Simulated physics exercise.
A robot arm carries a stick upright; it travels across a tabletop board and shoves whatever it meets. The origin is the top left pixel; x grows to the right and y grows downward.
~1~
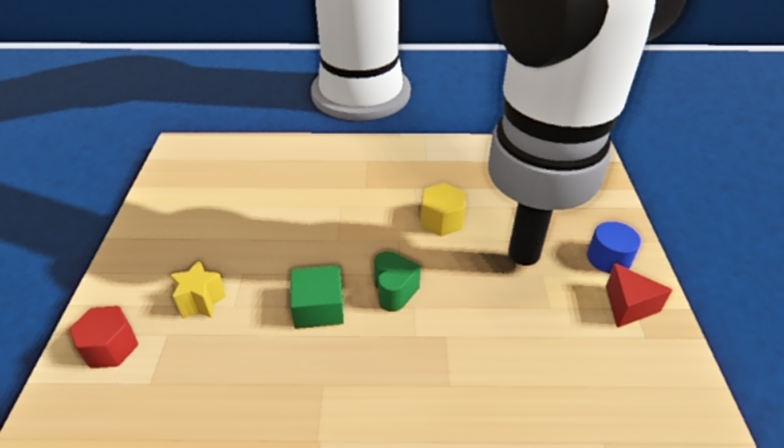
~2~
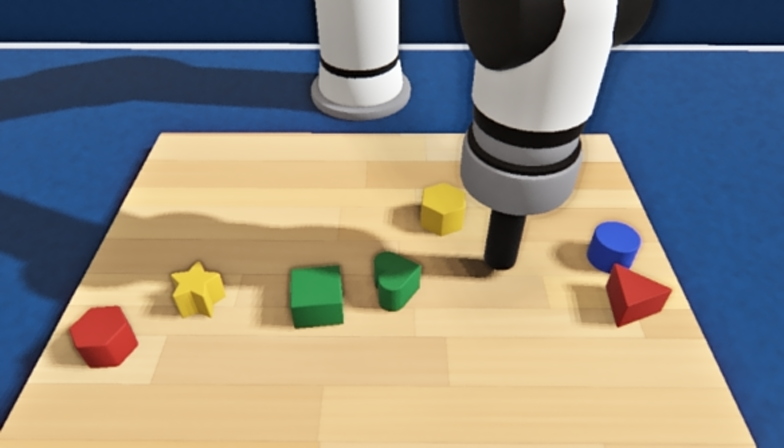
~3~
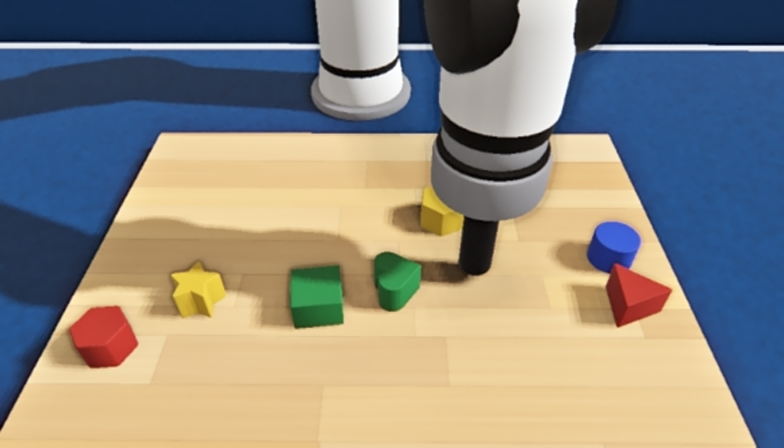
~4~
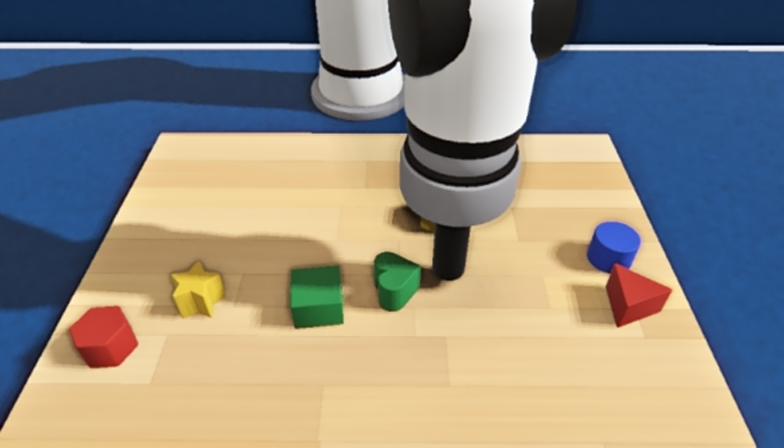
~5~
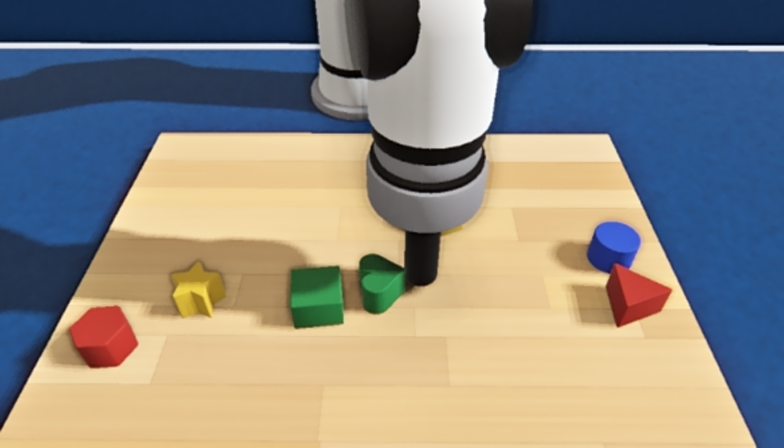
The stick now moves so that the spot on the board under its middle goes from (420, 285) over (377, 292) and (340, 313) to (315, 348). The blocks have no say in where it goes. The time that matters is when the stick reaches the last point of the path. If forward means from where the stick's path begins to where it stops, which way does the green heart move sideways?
Facing from start to end, it will go to the right.
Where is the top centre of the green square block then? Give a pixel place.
If I read the scene right, the answer is (231, 296).
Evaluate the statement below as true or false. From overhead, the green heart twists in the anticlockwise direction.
Verdict: False.
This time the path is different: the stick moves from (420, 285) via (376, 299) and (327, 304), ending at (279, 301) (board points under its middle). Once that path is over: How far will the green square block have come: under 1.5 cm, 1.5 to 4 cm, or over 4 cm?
Distance: Above 4 cm.
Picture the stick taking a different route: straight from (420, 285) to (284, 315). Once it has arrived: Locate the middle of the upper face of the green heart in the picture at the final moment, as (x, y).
I expect it at (233, 298).
What follows on the original path. One third of the way, stick (376, 283); green square block (287, 290); green heart (332, 278).
Two thirds of the way, stick (338, 305); green square block (244, 296), turned 15° clockwise; green heart (291, 295), turned 20° clockwise.
At the end, stick (313, 339); green square block (231, 296), turned 30° clockwise; green heart (273, 314), turned 60° clockwise; yellow hexagonal block not moved.
